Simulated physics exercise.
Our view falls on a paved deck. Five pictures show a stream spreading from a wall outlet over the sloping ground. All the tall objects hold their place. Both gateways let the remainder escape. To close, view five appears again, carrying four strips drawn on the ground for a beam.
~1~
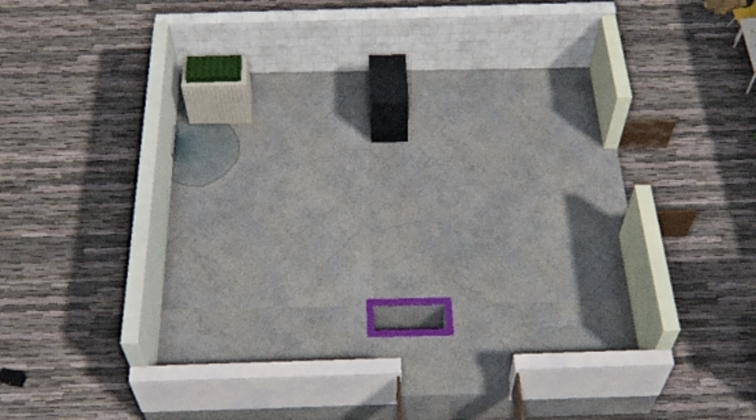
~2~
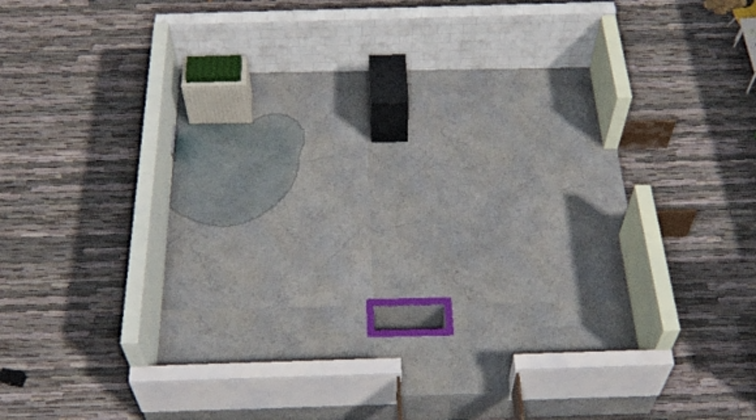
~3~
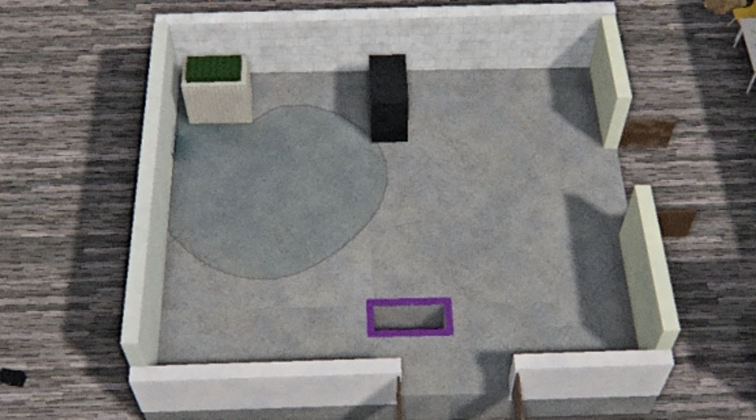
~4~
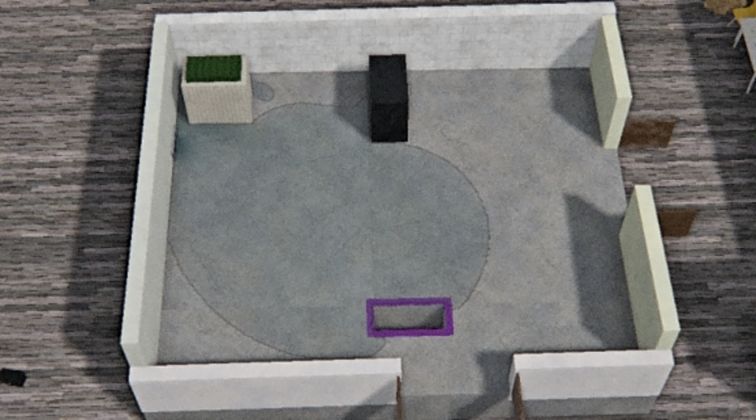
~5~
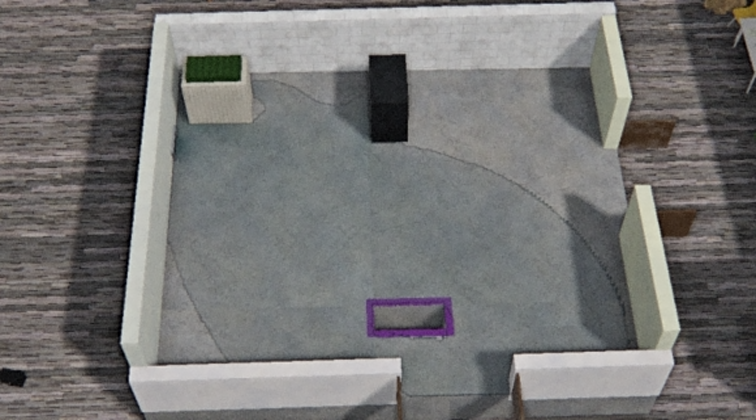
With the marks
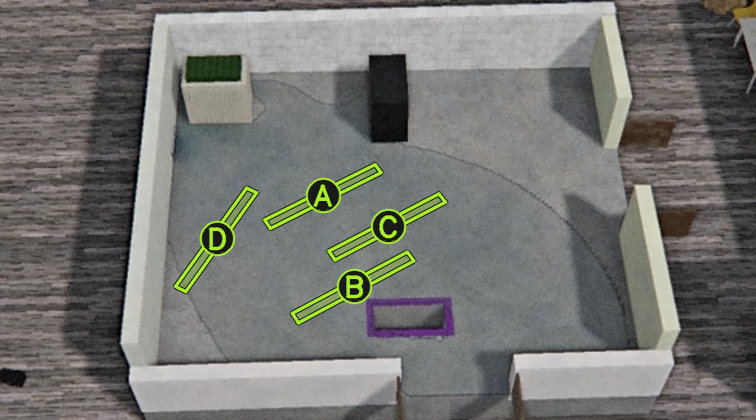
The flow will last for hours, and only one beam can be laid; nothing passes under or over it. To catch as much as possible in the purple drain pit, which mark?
D is best.
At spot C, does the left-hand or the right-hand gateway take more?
The left one.
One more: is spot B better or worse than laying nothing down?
It is worse.
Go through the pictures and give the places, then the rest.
In the first picture, outfall at (173, 143); purple drain pit at (410, 317); open gate at (454, 381); open gate at (611, 191); front seen at (233, 149), 3 % of the ground wet; purple drain pit still dry.
In the second picture, front seen at (298, 150), 10 % of the ground wet; purple drain pit still dry.
In the third picture, front seen at (378, 194), 23 % of the ground wet; purple drain pit still dry.
In the fourth picture, front seen at (463, 294), 43 % of the ground wet; purple drain pit taking water.
In the fifth picture, front seen at (623, 327), 64 % of the ground wet; purple drain pit taking water.
On the marked copy, A from (267, 224) to (378, 168); B from (295, 318) to (410, 256); C from (332, 255) to (442, 198); D from (180, 289) to (251, 190).
With A, about 17 % of the stream goes into the purple drain pit, about 82 % out by the gates.
With B, about 15 % of the stream goes into the purple drain pit, about 85 % out by the gates.
With C, about 17 % of the stream goes into the purple drain pit, about 80 % out by the gates.
With D, about 26 % of the stream goes into the purple drain pit, about 73 % out by the gates.
